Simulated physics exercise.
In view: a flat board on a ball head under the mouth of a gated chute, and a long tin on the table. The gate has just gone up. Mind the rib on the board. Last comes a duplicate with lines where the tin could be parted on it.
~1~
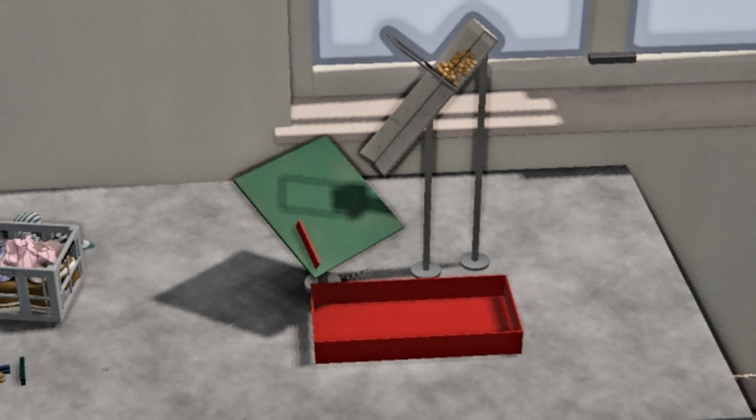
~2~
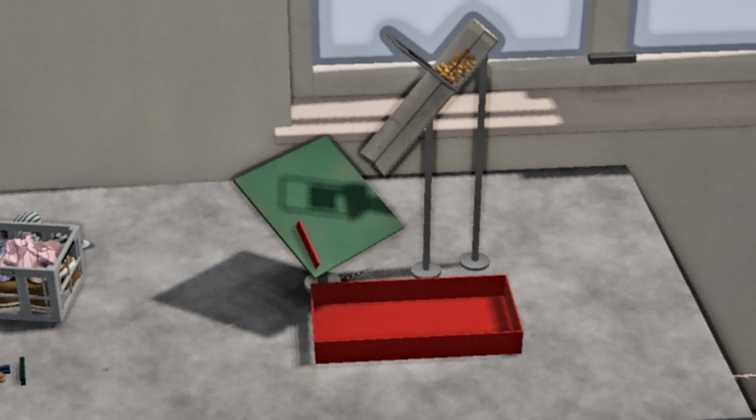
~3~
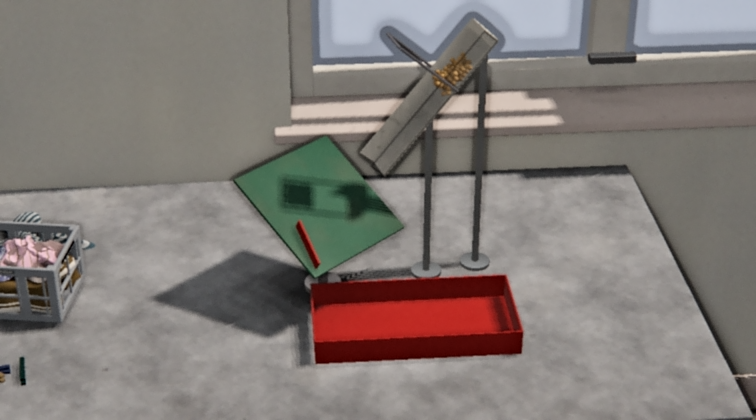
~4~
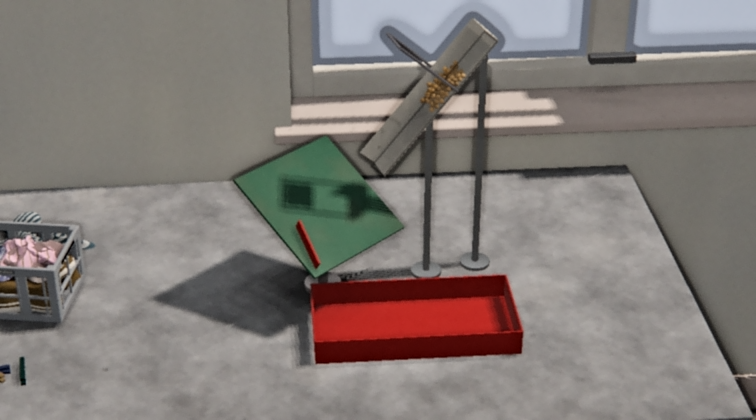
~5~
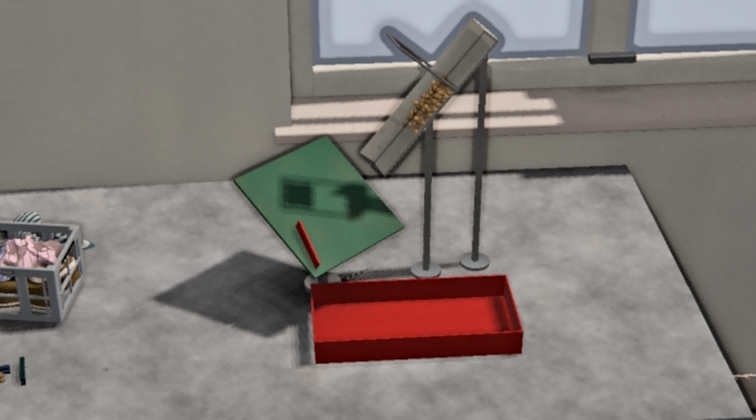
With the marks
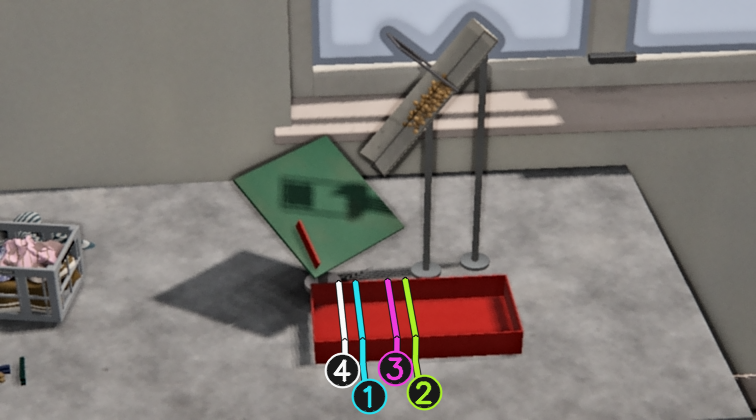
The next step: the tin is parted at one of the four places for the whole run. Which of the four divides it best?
Line 1.
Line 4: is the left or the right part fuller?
The right side.
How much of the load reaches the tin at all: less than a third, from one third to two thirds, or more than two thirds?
It is more than two thirds.
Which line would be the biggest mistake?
That is line 2.
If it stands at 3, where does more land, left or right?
Left.
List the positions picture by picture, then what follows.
The first frame shows load behind the gate at (454, 65), dried chickpeas; lip of the chute at (379, 169), sloping steeply.
The second frame shows middle of the board at (321, 204), tilted fairly steeply; middle of its low edge at (362, 251); of its high edge at (281, 157).
The third frame shows front corners of the tin at (315, 342) and (523, 331), empty; front of the load at (444, 94).
The fourth frame shows middle of the load at (440, 85); its front at (423, 101), about a quarter of the way to the lip; rib from (300, 220) to (320, 263).
The fifth frame shows middle of the load at (433, 101); its front at (405, 124), about half of the way to the lip.
On the marked copy, line 1 crosses the front rim at (362, 339); line 2 crosses the front rim at (415, 337); line 3 crosses the front rim at (396, 338); line 4 crosses the front rim at (344, 340).
For line 1, of what is caught, about half on the left of the divider, about half on the right.
For line 2, of what is caught, nearly all on the left of the divider, a small part on the right.
For line 3, of what is caught, most on the left of the divider, about a quarter on the right.
For line 4, of what is caught, about a quarter on the left of the divider, most on the right.
